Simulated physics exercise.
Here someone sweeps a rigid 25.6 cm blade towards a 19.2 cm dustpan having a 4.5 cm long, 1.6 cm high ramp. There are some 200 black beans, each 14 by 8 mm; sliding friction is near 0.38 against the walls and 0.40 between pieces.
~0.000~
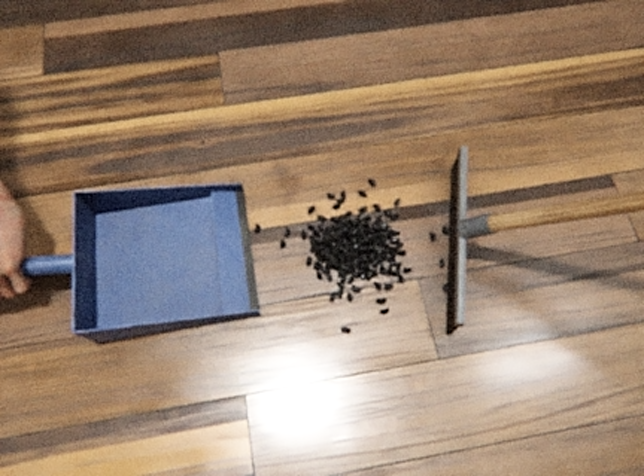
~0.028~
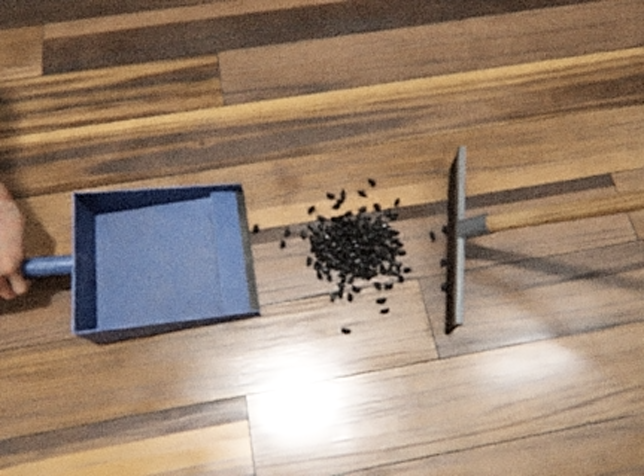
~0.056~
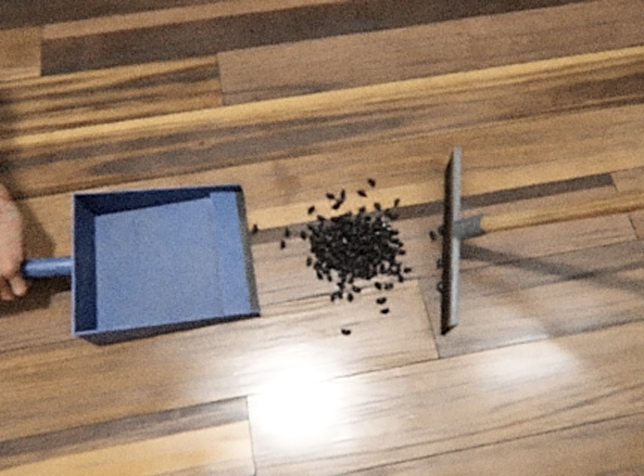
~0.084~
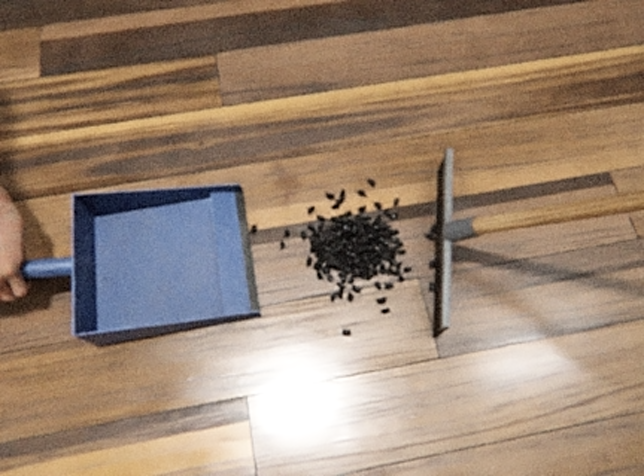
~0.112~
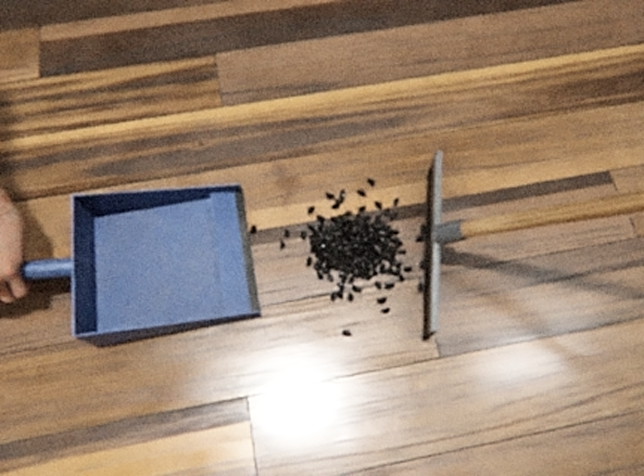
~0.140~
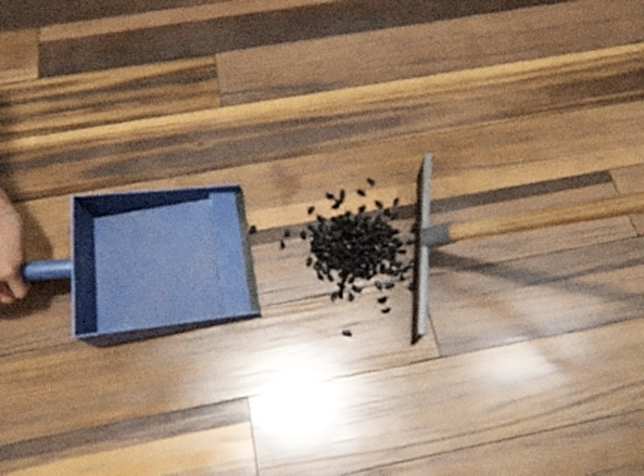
On a wood plank floor, a hand held a blue dustpan still at the left while a flat blade on a pole slid left from the right, up to the edge of a scattered pile of black beans.
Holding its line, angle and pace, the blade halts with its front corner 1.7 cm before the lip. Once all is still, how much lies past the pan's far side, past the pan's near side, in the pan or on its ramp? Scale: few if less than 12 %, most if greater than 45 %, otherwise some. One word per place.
Far side - few; near side - few; pan - few.
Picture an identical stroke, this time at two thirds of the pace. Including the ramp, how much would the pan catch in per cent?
Then roughly 5 per cent.
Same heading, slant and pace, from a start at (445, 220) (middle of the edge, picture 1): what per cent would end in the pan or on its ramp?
Estimate: ~ 5 %.
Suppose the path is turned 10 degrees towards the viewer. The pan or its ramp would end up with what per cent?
Around 0 %.
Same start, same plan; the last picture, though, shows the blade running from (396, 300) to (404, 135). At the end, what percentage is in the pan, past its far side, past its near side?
Pan 30; far 25; near 5.
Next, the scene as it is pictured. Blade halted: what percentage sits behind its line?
0 %.
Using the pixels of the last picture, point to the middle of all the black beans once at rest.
I'd put it at about (272, 249).
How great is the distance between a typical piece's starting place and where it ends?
Around 12 centimetres.
Then, at 0.30 s, middle of the blade 14 cm from the lip; 0 % over the lip, far side 0 %, near side 5 %.
After 0.40 s, middle of the blade 8 cm from the lip; 0 % over the lip, far side 0 %, near side 5 %.
After 0.64 s, middle of the blade 5 cm from the lip; 5 % over the lip, far side 5 %, near side 5 %.
In the end, at 1.5 s, far side 5 %, near side 5 %, pan 5 %, in front of the lip or behind the blade 85 %.
